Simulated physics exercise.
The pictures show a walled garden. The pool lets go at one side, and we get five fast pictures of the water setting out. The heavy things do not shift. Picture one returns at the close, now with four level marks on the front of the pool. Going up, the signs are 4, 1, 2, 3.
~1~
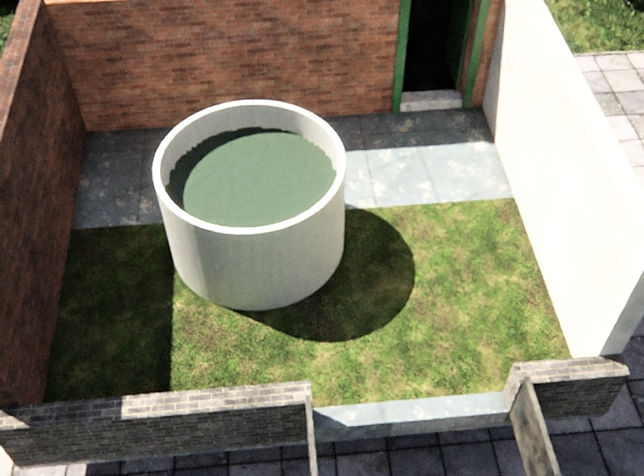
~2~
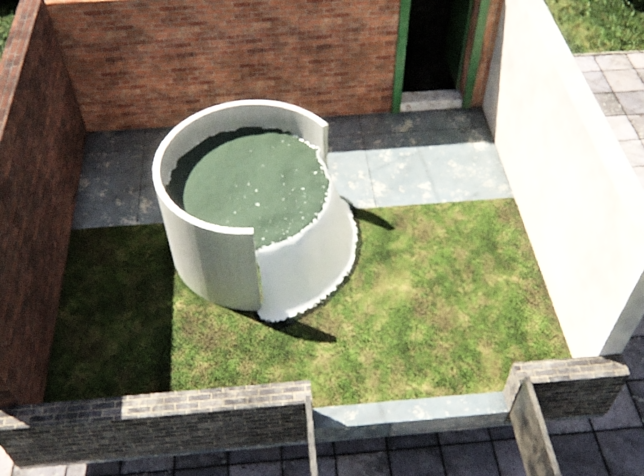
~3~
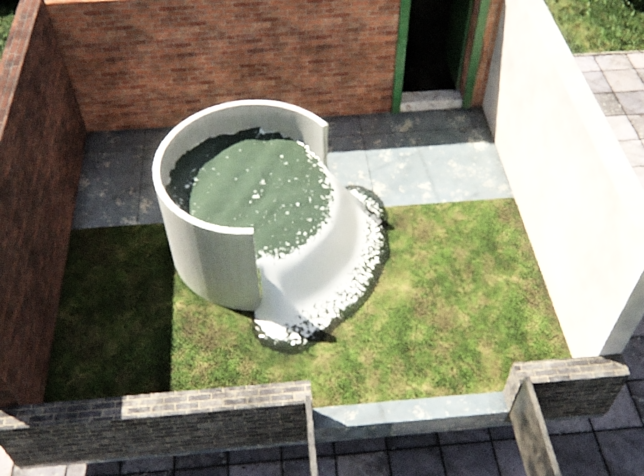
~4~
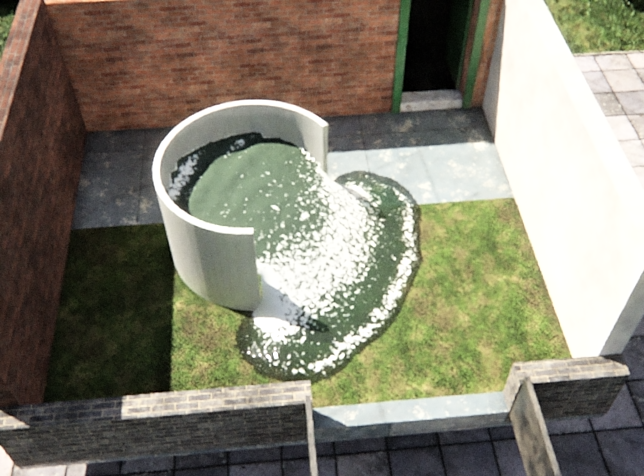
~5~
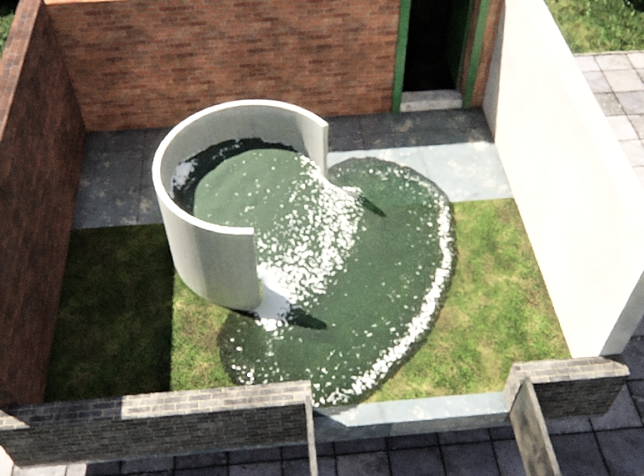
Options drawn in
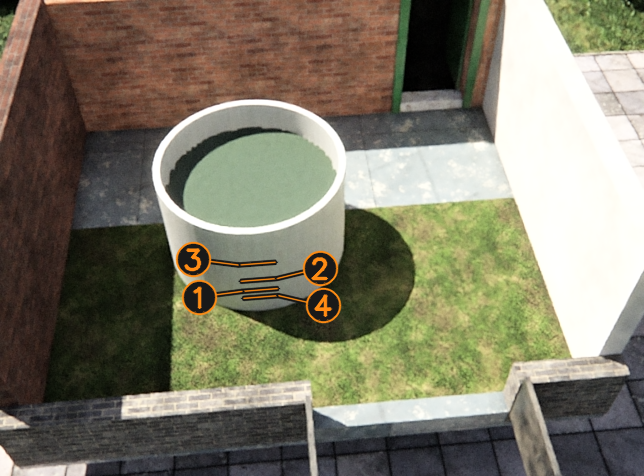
Green water pours from the opened side of a round white pool and spreads across grass.
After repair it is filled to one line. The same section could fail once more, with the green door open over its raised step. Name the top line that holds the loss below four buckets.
It is 3.
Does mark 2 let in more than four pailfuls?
No.
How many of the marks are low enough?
All of the four.
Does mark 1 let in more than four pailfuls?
No.
In orange, 1 at (260, 289); 2 at (258, 279); 3 at (257, 263); 4 at (260, 296); from the bottom up 4, 1, 2, 3.
With 1, nothing gets over.
With 2, nothing gets over.
With 3, a splash gets over, under a bucket.
With 4, nothing gets over.
